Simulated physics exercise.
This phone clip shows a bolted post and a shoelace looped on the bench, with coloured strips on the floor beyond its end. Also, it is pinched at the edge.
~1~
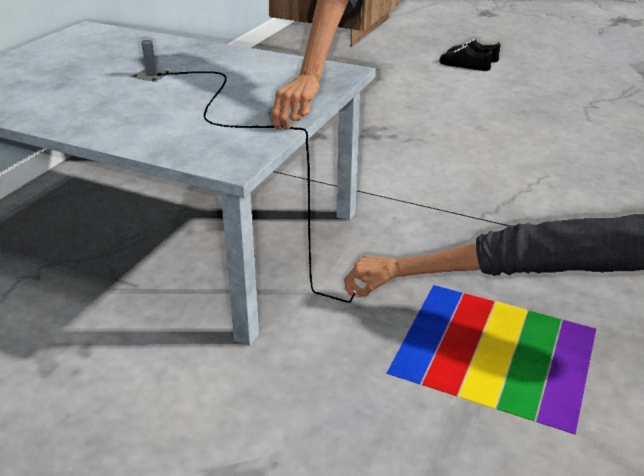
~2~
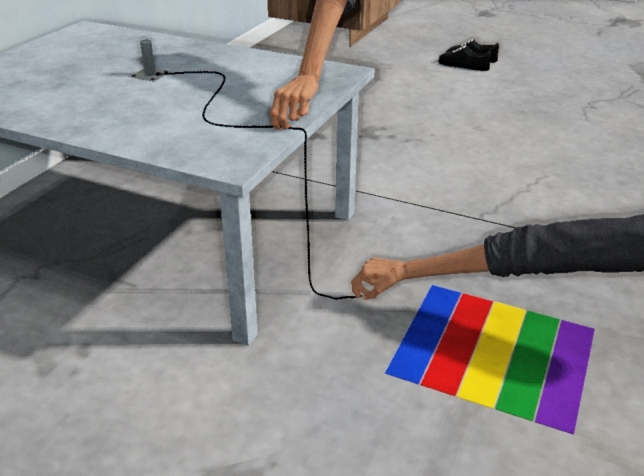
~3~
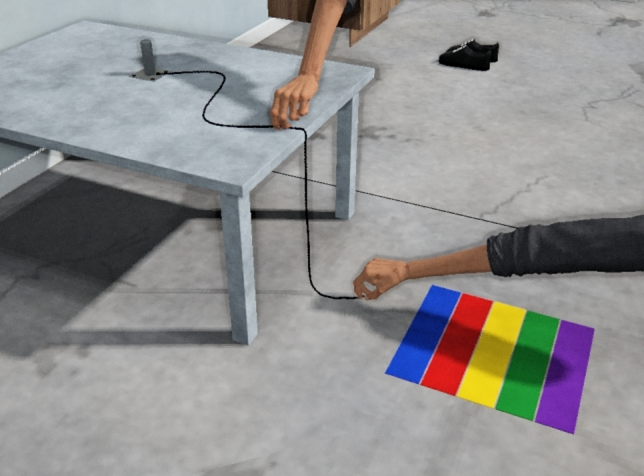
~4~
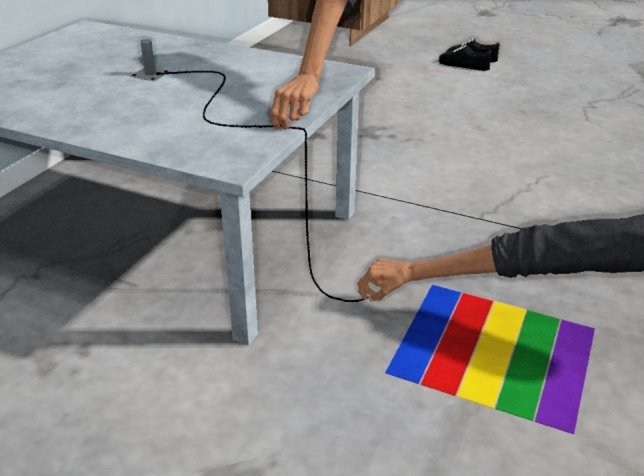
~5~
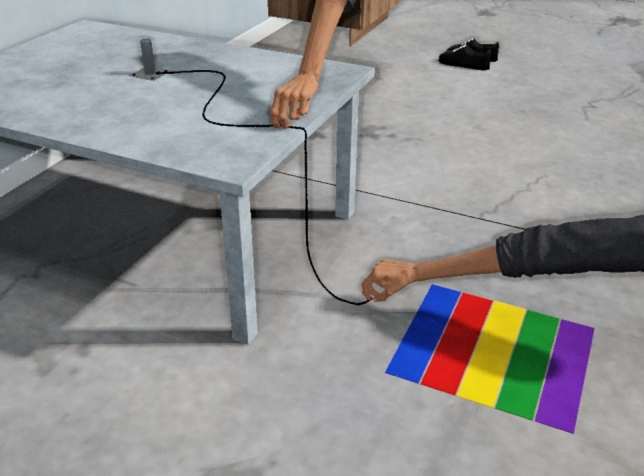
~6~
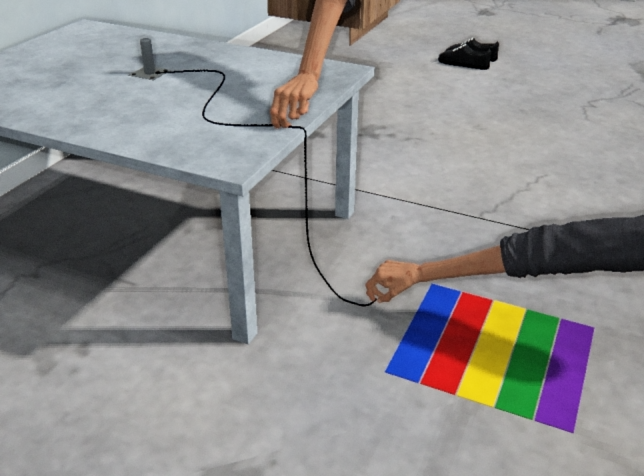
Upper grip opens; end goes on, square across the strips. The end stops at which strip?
At the purple strip.
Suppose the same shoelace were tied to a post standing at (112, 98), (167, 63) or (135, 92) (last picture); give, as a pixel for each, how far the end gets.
Around (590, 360), then (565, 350), then (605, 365).
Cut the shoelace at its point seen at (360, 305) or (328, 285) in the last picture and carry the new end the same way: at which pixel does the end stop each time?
Try one: (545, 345); try two: (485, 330).
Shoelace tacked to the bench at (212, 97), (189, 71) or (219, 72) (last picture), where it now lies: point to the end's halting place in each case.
Per try (px, approx.): (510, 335), (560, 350), (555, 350).
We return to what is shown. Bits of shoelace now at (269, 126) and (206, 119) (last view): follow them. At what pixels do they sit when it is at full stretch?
At (352, 163) for the first, at (301, 119) for the second.
Soon after, end near (508, 336); over yellow.
Then, end near (552, 349); over green.
At full stretch, end near (577, 356); over purple. It gets as far as the purple strip.
